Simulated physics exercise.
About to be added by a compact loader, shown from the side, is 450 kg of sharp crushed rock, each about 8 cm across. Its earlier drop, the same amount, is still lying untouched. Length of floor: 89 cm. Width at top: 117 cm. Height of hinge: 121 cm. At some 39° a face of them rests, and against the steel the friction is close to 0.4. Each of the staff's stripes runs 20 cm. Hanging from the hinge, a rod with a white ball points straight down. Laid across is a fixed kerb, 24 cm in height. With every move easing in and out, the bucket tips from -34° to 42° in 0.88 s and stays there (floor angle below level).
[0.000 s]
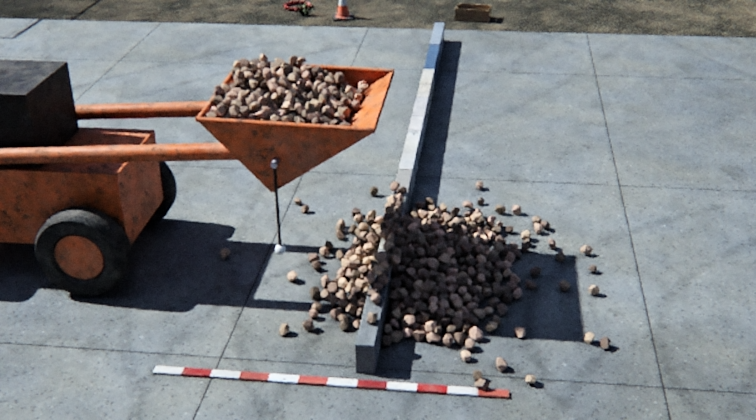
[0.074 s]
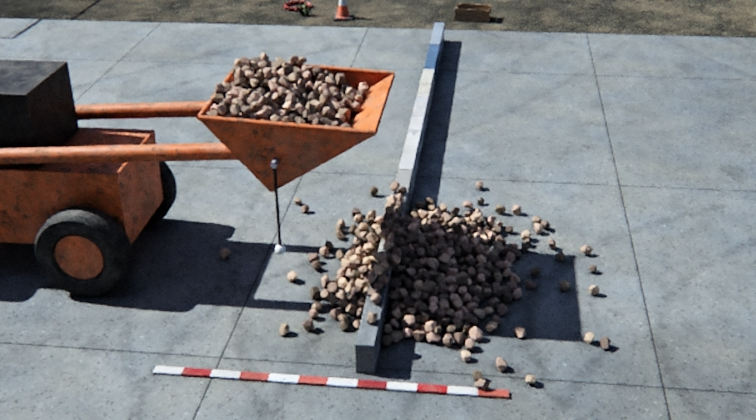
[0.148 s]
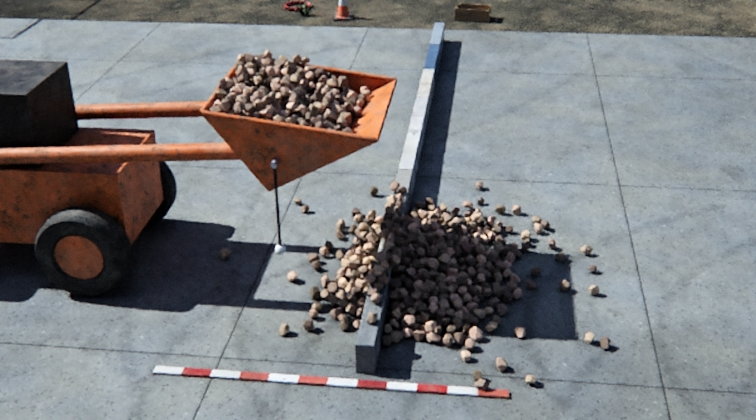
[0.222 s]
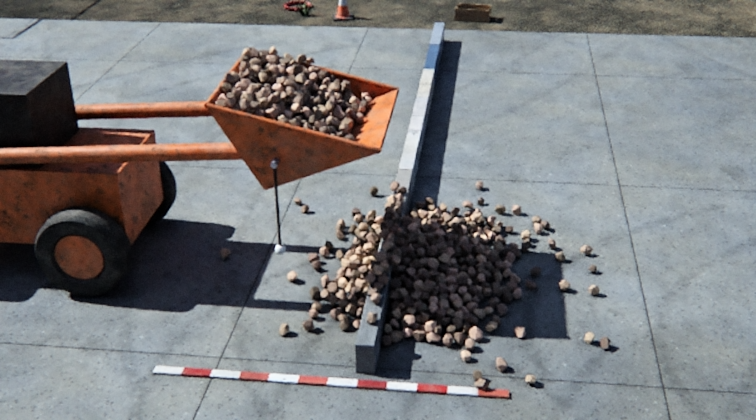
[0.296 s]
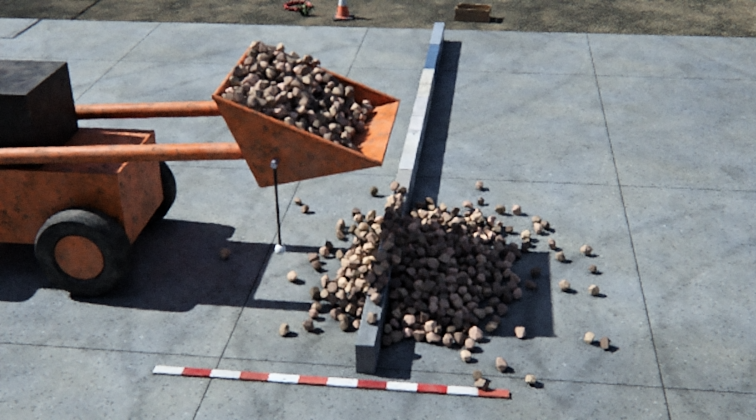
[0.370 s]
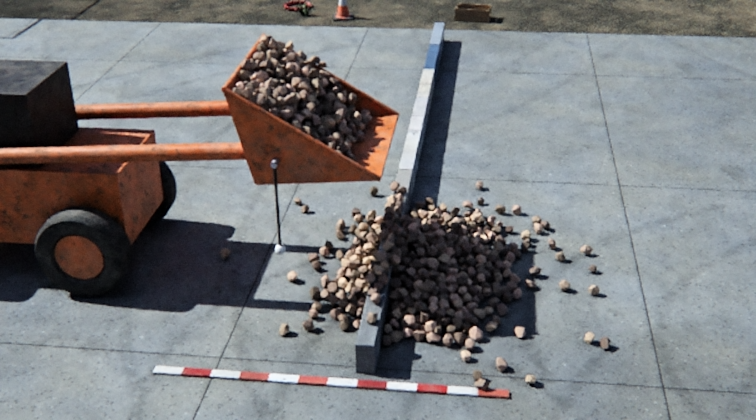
Orange loader bucket heaped with brown stones slowly tilting lip-downward above a kerb, where a pile of similar stones lies still.
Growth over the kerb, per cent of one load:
51 percent.
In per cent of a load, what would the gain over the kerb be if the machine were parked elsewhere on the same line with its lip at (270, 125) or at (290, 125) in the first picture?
Roughly 0 and 0 per cent, in that order.
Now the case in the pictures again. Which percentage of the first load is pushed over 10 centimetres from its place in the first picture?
I'd put it at about 5 per cent.
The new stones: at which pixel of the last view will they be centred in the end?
Their centre ends up near (397, 253).
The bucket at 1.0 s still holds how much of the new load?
I'd say about 65 per cent.
After 0.7 s the floor is at 30°; in per cent of one load, 100 in the bucket, 24 on this side of the kerb, 76 over the kerb; the foremost stones are at (580, 282).
After 1.0 s the floor is at 42°; in per cent of one load, 67 in the bucket, 54 on this side of the kerb, 79 over the kerb; the foremost stones are at (580, 282).
After 1.3 s the floor is at 42°; in per cent of one load, 15 in the bucket, 72 on this side of the kerb, 114 over the kerb; the foremost stones are at (580, 282).
After 4.1 s the floor is at 42°; in per cent of one load, 0 in the bucket, 73 on this side of the kerb, 127 over the kerb; the foremost stones are at (595, 282). Net gain over the kerb, 51.
